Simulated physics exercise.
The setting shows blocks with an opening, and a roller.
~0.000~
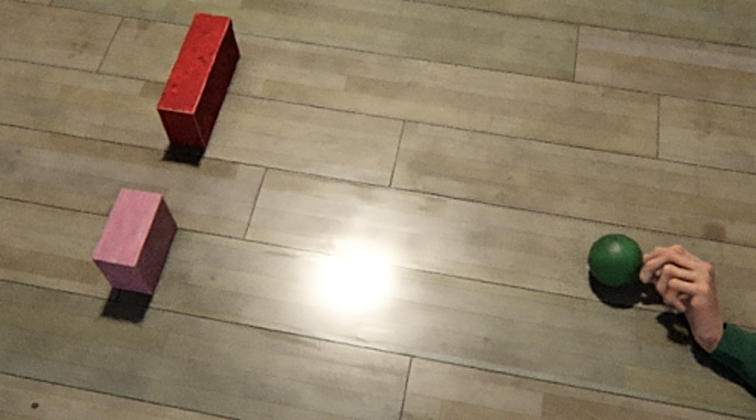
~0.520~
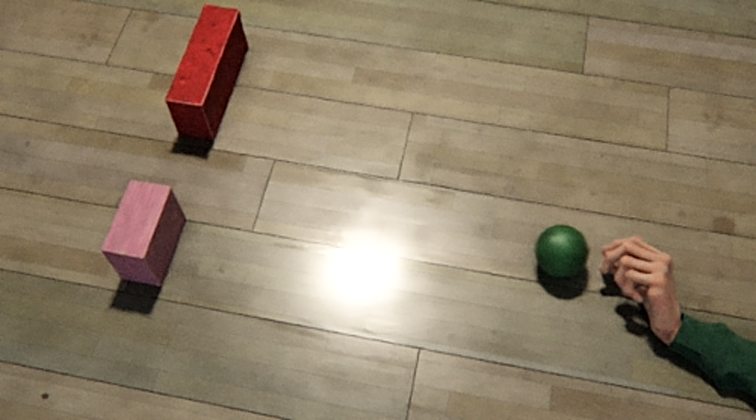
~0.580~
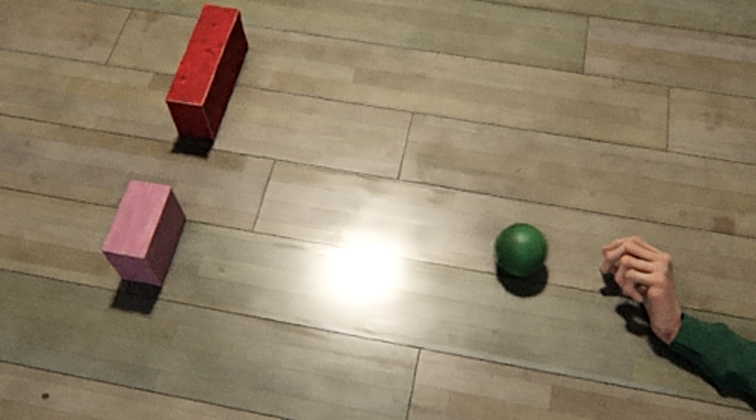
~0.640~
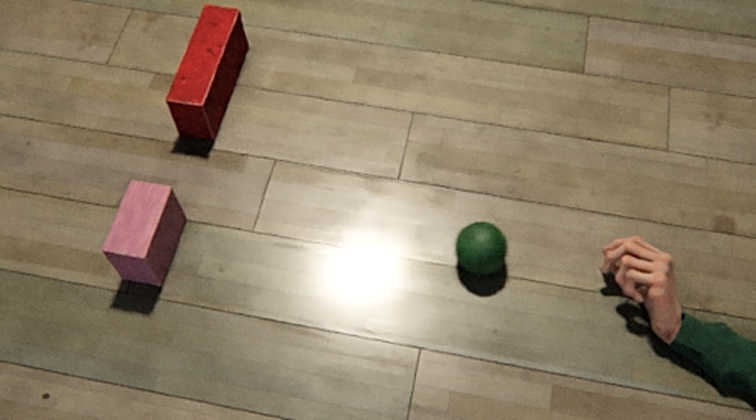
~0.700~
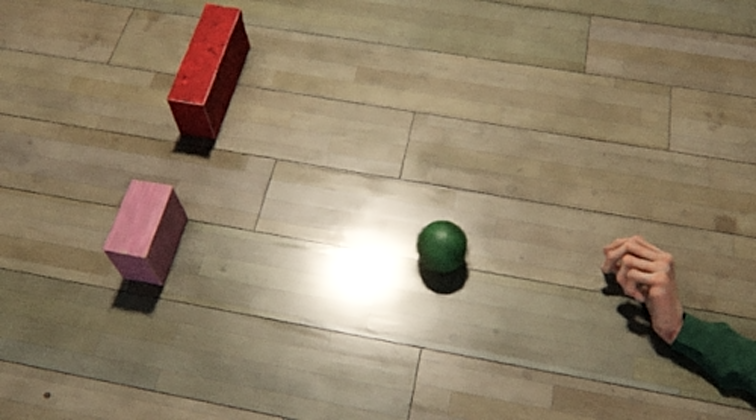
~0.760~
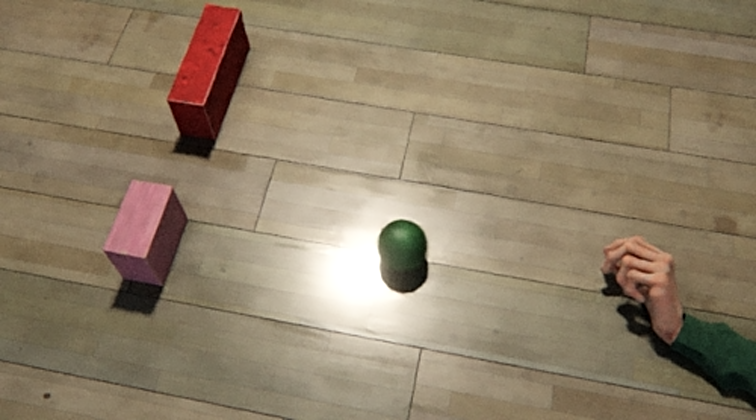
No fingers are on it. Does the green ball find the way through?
The green ball is stopped.
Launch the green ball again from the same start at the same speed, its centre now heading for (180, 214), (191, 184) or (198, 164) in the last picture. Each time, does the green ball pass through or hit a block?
One after another: It does not get past; rolls through; rolls through.
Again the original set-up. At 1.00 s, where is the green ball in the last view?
Around (246, 240).
By 1.00 s, green ball heading on near (246, 241).
By 1.48 s, green ball coming back near (212, 271).
By 1.94 s, green ball coming back near (223, 304).
When it is over (2.3 s), the green ball bounces off.
